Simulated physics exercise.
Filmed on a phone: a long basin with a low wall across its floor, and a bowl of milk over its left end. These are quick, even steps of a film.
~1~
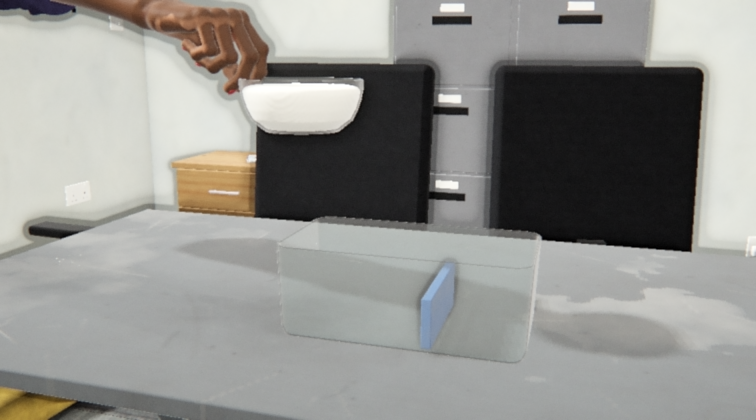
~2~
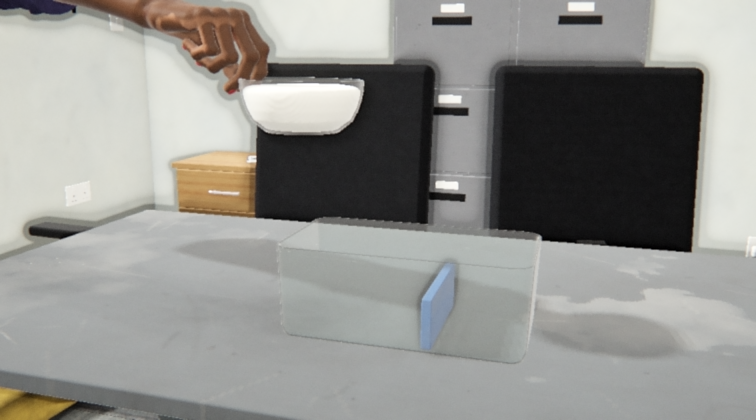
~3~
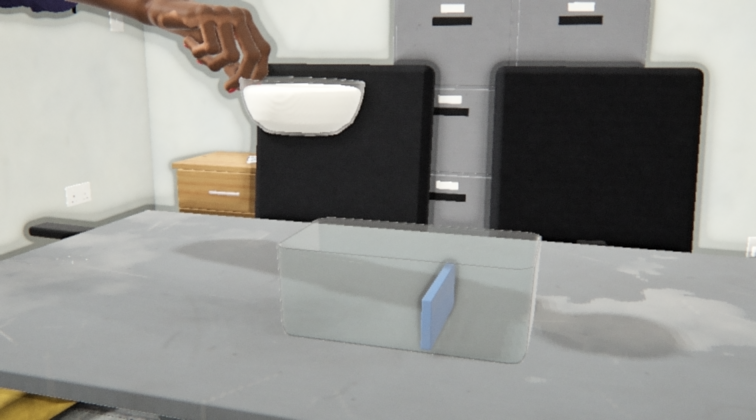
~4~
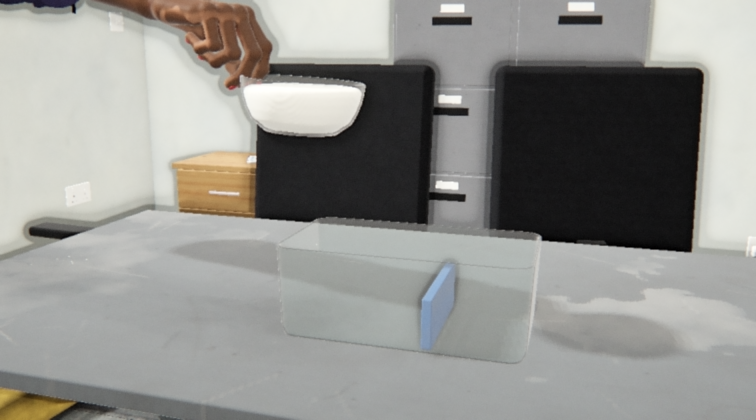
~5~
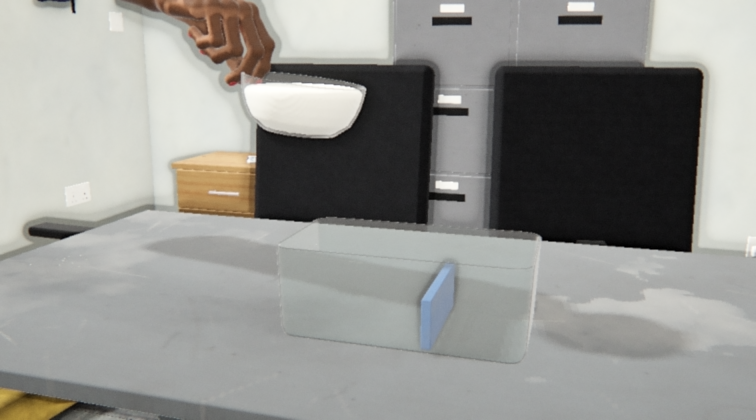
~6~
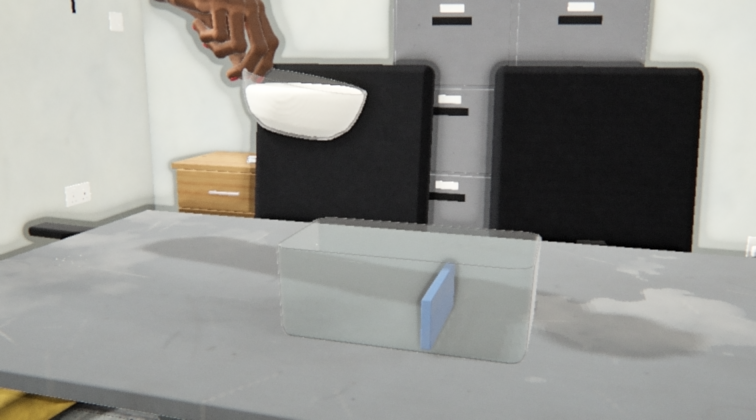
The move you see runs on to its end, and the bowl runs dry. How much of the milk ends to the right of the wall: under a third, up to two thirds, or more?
In the end not even a third is right of the wall.
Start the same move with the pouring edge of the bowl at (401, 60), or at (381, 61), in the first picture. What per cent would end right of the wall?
First some 65, then 45 per cent.
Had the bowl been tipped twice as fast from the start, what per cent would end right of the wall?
Near 5 %.
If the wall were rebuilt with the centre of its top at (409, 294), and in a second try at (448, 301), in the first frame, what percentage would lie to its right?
Near 55 % and 5 %.
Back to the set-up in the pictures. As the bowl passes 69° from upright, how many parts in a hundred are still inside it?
It comes to 35 per cent or so.
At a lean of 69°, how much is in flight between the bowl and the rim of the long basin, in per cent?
Some 45 per cent.
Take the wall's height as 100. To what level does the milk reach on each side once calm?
Near 40 on the left, 0 on the right.
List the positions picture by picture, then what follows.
In the first frame, it leans 0°; its right rim is at (359, 82); the milk meets the walls at (251, 87) and (358, 89); the long basin's rim runs from (299, 232) to (537, 252); the wall's top is at (439, 281).
In the second frame, it leans 0°; its right rim is at (360, 83); the milk meets the walls at (252, 87) and (359, 90).
In the third frame, it leans 2°; its right rim is at (360, 85); the milk meets the walls at (252, 87) and (359, 91).
In the fourth frame, it leans 4°; its right rim is at (361, 88); the milk meets the walls at (253, 86) and (360, 92).
In the fifth frame, it leans 7°; its right rim is at (361, 91); the milk meets the walls at (253, 86) and (361, 92).
In the sixth frame, it leans 11°; its right rim is at (362, 96); the milk meets the walls at (255, 86) and (363, 93).
A moment on, the bowl is tipped part way and 34 per cent is still to pour, 22 is left of the wall and 0 right of it.
Next, the bowl is tipped right over and 1 per cent is still to pour, 90 is left of the wall and 1 right of it.
Then the bowl is tipped right over and 0 per cent is still to pour, 96 is left of the wall and 2 right of it.
Later the bowl is tipped right over and 0 per cent is still to pour, 95 is left of the wall and 3 right of it.
Finally, 95 per cent lies left of the wall, 2 right of it and 2 outside.
